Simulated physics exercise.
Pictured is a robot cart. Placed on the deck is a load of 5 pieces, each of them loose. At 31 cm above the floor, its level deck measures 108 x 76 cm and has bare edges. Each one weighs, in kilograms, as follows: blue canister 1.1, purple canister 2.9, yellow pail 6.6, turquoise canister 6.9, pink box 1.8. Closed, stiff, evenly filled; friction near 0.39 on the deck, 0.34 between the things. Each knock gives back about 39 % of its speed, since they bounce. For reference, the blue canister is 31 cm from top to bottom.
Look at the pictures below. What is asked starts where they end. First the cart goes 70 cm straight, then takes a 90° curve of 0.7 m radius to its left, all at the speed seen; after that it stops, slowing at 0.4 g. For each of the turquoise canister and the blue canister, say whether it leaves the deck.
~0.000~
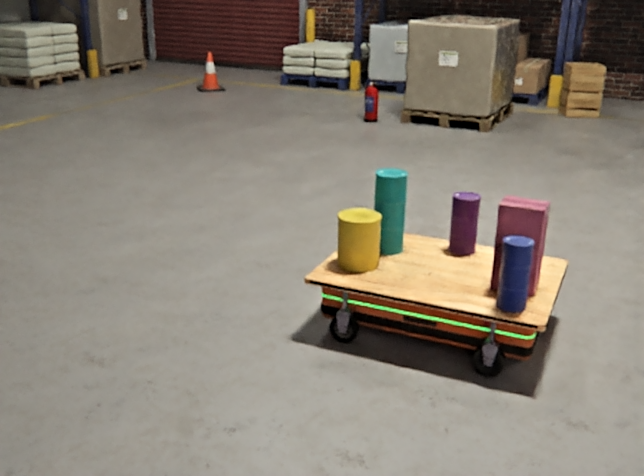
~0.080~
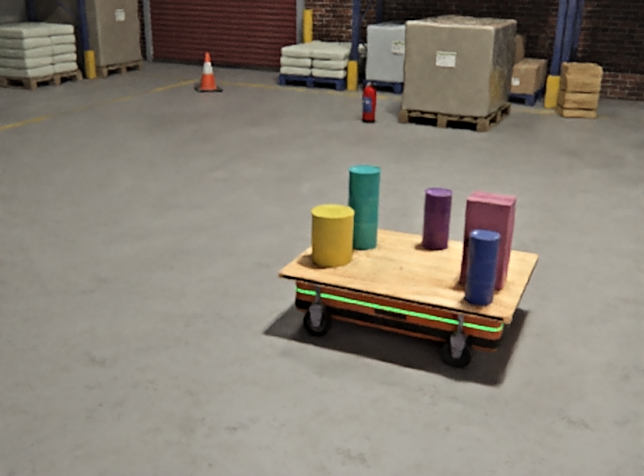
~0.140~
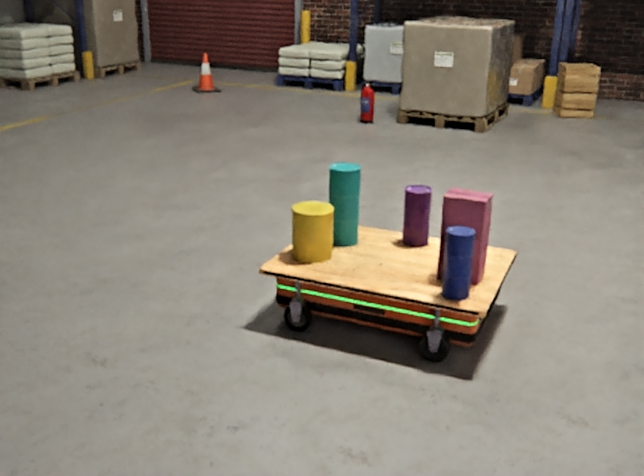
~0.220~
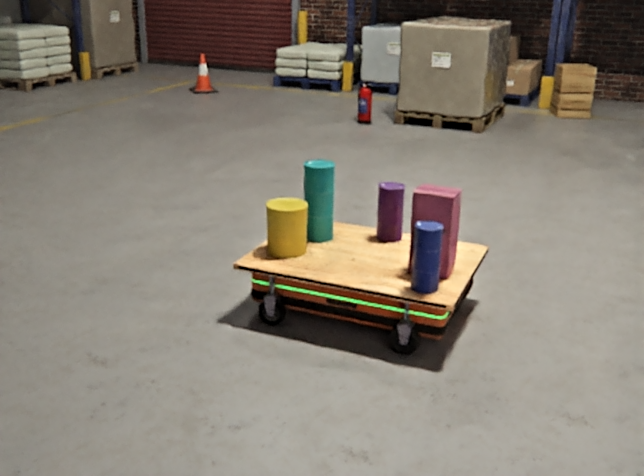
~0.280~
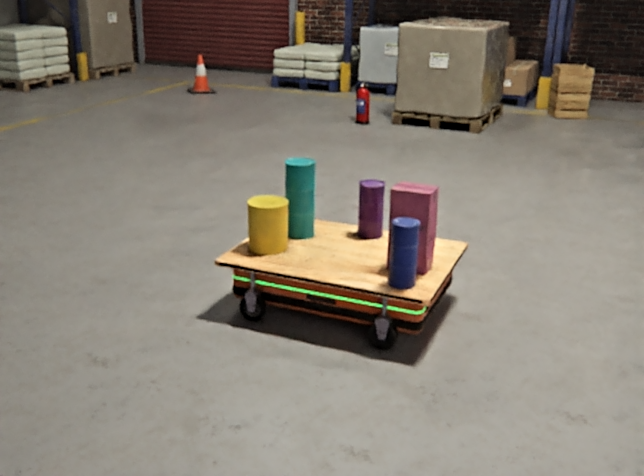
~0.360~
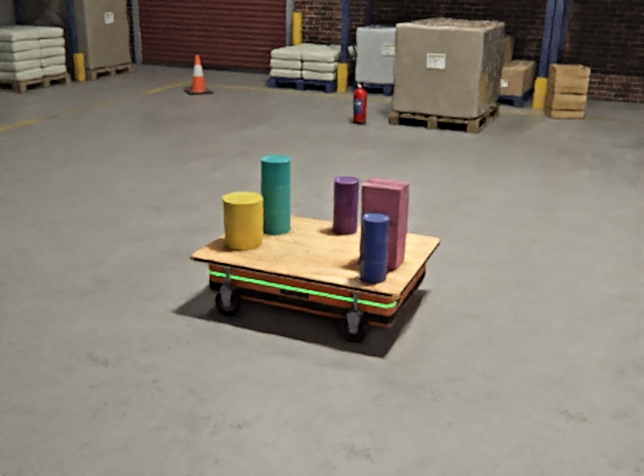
Outcome: The turquoise canister will go overboard, the blue canister will stay aboard.
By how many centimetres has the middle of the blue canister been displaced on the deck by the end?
Displacement: Approx. 4 cm.
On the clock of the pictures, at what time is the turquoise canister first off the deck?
Answer: About 0.7 s.
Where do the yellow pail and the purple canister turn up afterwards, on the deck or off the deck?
Once it settles, the yellow pail has gone out of bounds; as for the purple canister, it has gone out of bounds.
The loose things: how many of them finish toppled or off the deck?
Tally: 4.
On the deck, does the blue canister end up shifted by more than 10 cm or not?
The blue canister stays put.
After 0.86 s, cart 155 cm along, turned 57°; purple canister, yellow pail and turquoise canister now off the deck; blue canister slid 2 cm near (247, 241); pink box leaning 9°.
After 1.26 s, cart 225 cm along, turned 90°; pink box on its side.
At rest (2.1 s), off the deck, purple canister, yellow pail and turquoise canister; tipped over on the deck, pink box; the last one in place, give or take 10 cm. In the last view, blue canister near (129, 303).
